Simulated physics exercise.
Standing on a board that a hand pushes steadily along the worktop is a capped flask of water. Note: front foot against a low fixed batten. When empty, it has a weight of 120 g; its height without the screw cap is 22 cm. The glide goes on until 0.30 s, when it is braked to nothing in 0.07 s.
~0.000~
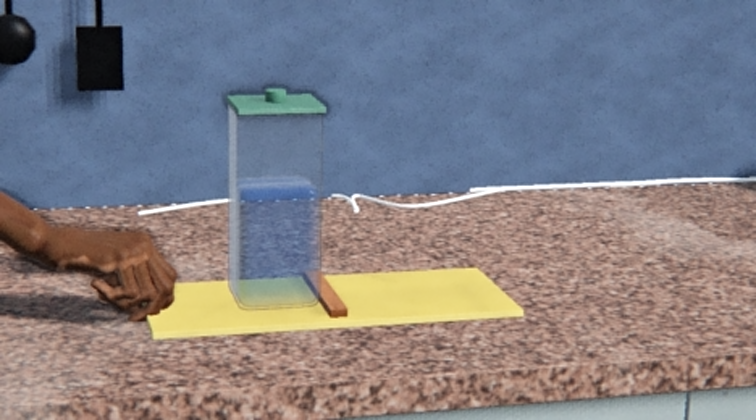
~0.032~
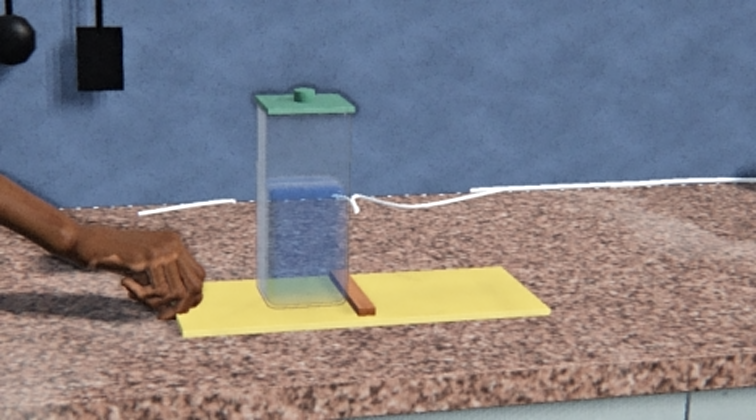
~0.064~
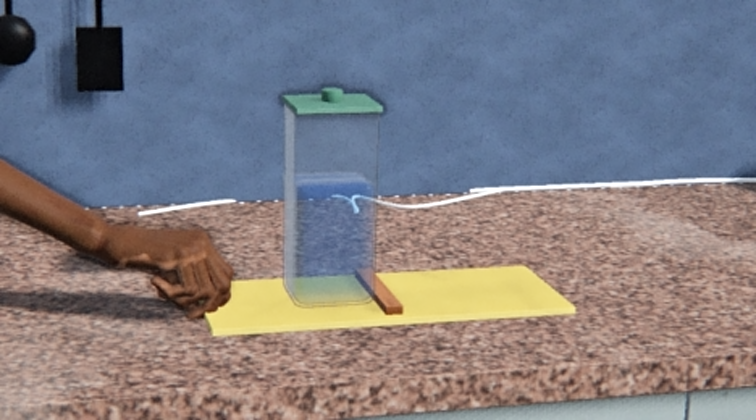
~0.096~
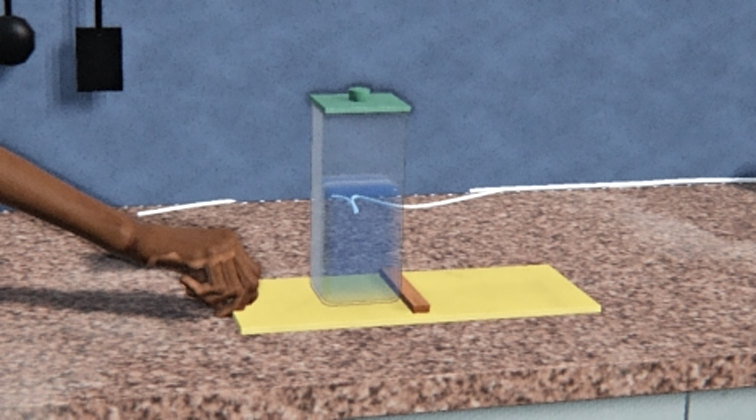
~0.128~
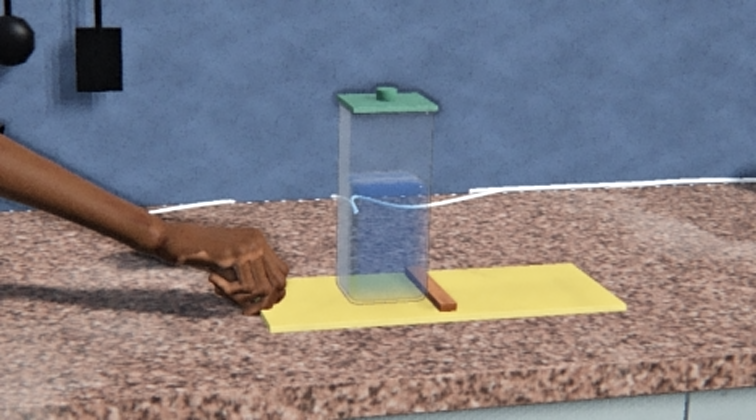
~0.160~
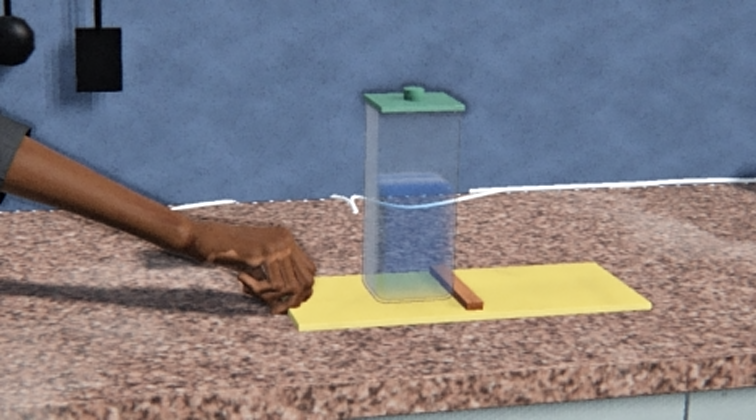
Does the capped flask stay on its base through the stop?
Tip-over.
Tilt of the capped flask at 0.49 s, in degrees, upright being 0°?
About 32 degrees.
Then, 0.37 s in, the board moves at 0.00 m/s; the capped flask leans 9°.
Then, 0.49 s in, the capped flask leans 33°.
Then, 0.65 s in, the capped flask lies on its side.
Then, 0.87 s in, the capped flask lies on its side.
Finally, the capped flask lies on its side.
